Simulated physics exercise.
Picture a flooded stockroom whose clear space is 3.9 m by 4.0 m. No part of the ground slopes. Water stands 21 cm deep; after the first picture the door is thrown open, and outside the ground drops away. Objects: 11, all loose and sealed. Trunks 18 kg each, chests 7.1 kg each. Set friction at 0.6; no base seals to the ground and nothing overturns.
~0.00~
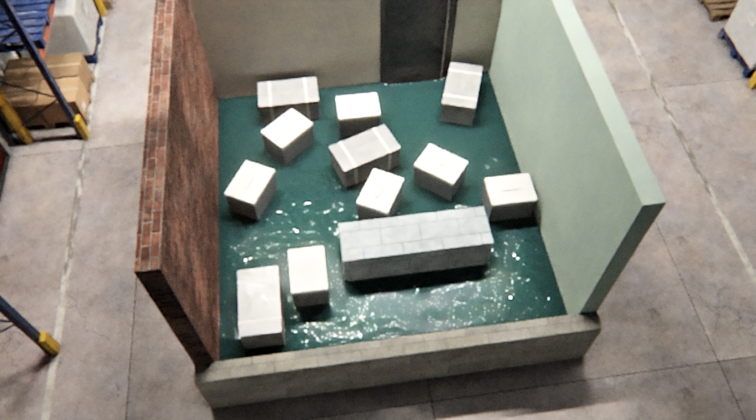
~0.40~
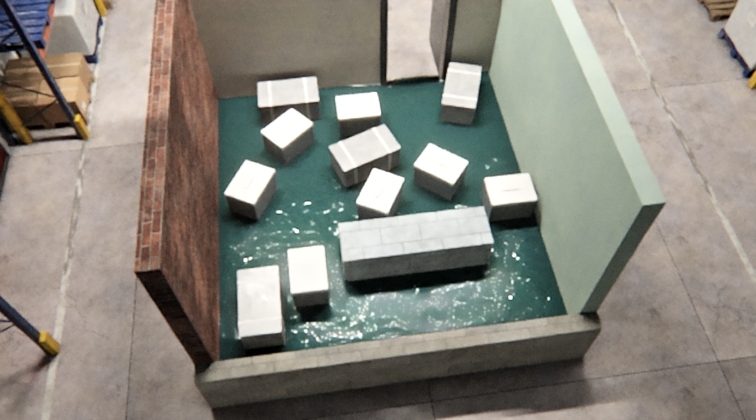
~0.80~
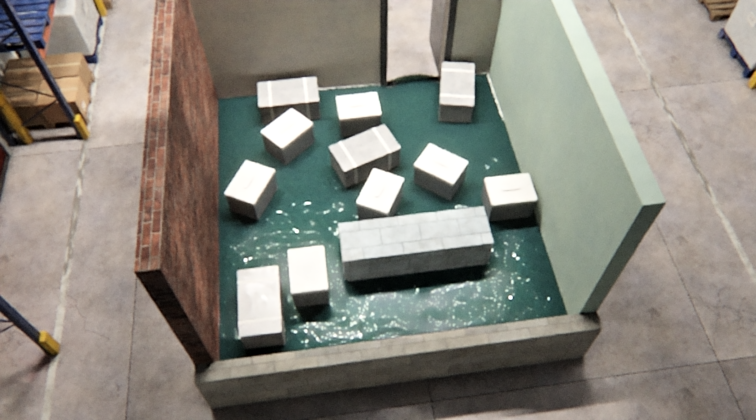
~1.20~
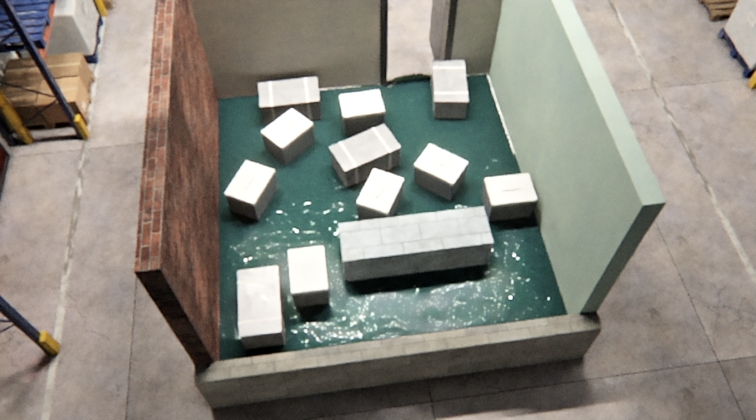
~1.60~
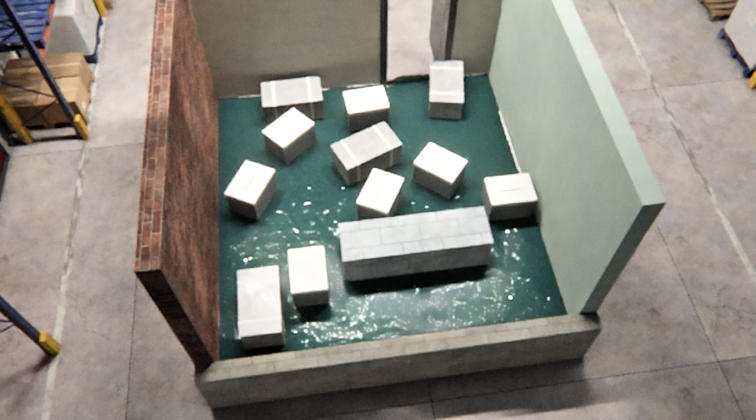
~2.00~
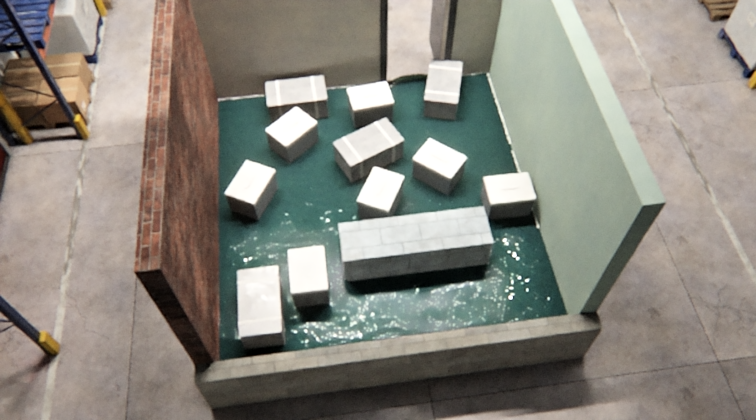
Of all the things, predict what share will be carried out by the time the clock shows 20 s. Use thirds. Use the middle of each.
Under a third.
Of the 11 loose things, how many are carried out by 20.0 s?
My count is 0.
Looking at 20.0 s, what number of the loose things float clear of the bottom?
At that time the total is 10.
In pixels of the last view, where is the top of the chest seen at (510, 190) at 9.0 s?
Look around (489, 144) in the last view.
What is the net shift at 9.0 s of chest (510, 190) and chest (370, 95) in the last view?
Respectively 80 cm and 60 cm.
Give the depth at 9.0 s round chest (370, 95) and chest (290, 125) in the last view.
15 and 16 cm.
After 4.0 s 0 of 11 are out; 11 afloat.
After 9.0 s 0 of 11 are out; 11 afloat.
After 16.0 s 0 of 11 are out; 10 afloat.
After 20.0 s 0 of 11 are out; 10 afloat.
